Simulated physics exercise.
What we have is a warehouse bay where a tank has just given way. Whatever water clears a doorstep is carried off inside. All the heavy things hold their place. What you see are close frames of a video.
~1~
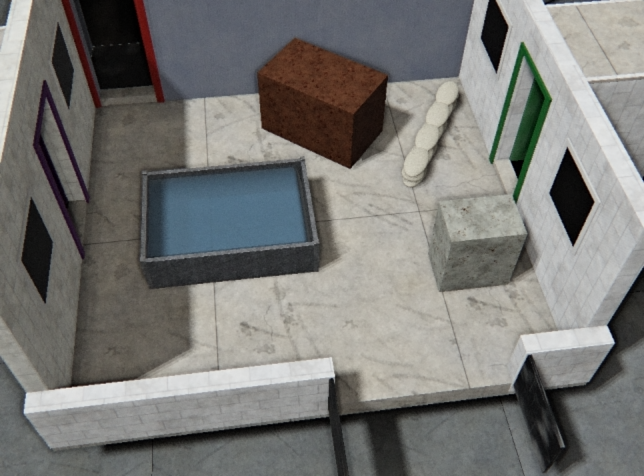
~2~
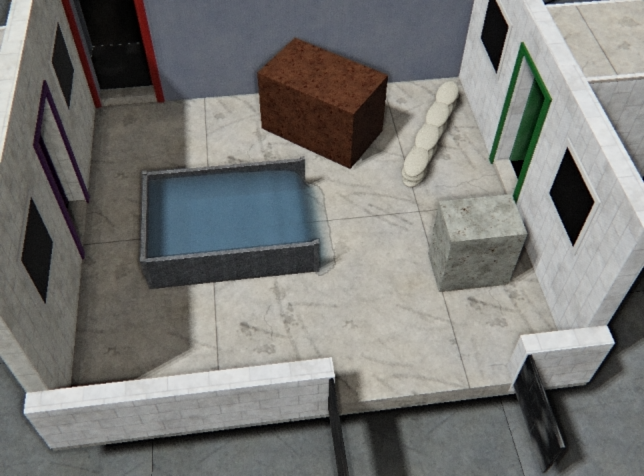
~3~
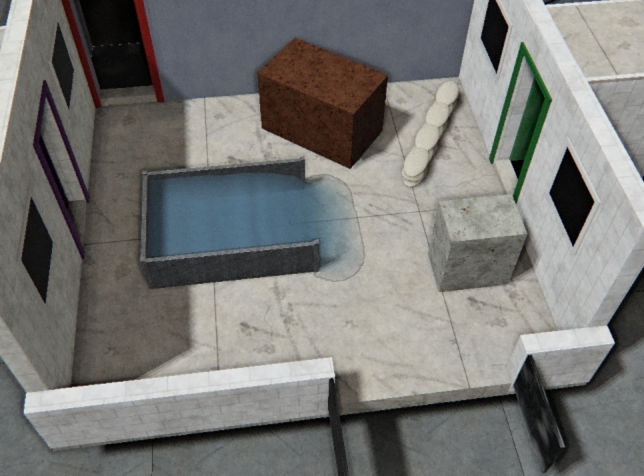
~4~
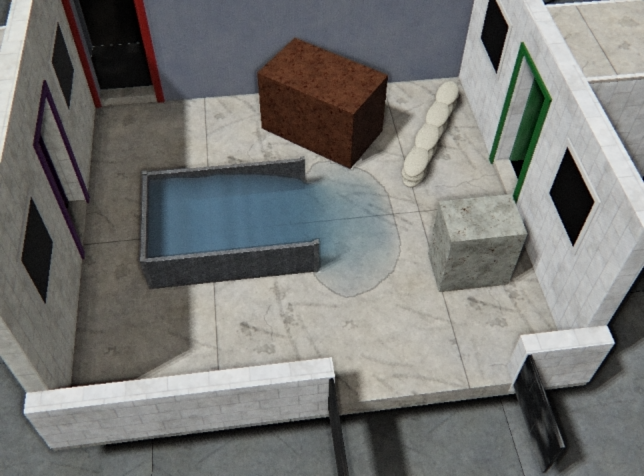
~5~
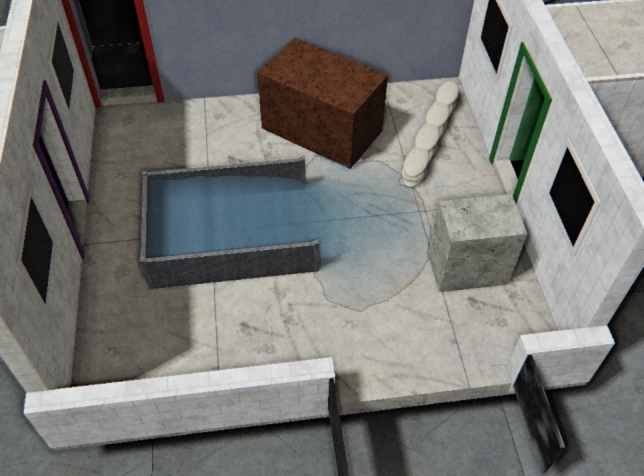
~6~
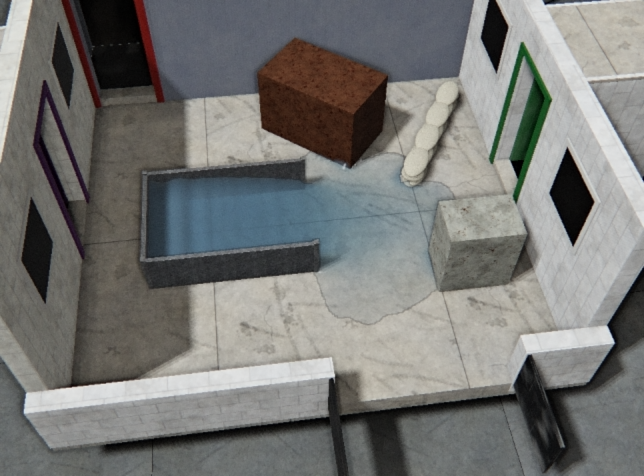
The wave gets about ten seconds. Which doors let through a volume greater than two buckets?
Red door: Does not overshoot. Purple door: Does not overshoot. Green door: Overshoots.
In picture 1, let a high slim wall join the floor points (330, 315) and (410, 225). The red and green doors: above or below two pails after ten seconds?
Taking them in turn, the red door remains below the mark and the green door gets past the mark.
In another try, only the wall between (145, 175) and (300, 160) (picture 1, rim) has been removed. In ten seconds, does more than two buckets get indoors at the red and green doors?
In brief: Red door exceeds the mark and green door remains below.
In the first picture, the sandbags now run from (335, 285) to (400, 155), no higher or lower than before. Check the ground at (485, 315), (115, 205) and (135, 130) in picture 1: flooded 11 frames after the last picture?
First spot stays unwetted, second stays unwetted, third stays unwetted.
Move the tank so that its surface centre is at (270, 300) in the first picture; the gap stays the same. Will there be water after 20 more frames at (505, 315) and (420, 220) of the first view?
One after the other: Under water, covered.
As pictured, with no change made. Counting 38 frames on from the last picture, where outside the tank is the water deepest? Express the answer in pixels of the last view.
Look close to (317, 97).
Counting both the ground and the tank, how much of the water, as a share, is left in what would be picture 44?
That works out to about 74 per cent.
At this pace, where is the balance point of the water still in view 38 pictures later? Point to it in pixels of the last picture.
About (382, 197) in the last view.
A moment on, water covers 25 % of the floor; the red door not reached, the purple door not reached, the green door under two buckets in.
Next, water covers 40 % of the floor; the red door not reached, the purple door not reached, the green door over two buckets in.
Then, water covers 45 % of the floor; the red door not reached, the purple door not reached, the green door far over two buckets in.
Later, water covers 55 % of the floor; the red door not reached, the purple door not reached, the green door far over two buckets in.
In the end, water covers 80 % of the floor; the red door wet at the sill, nothing in, the purple door wet at the sill, nothing in, the green door far over two buckets in.
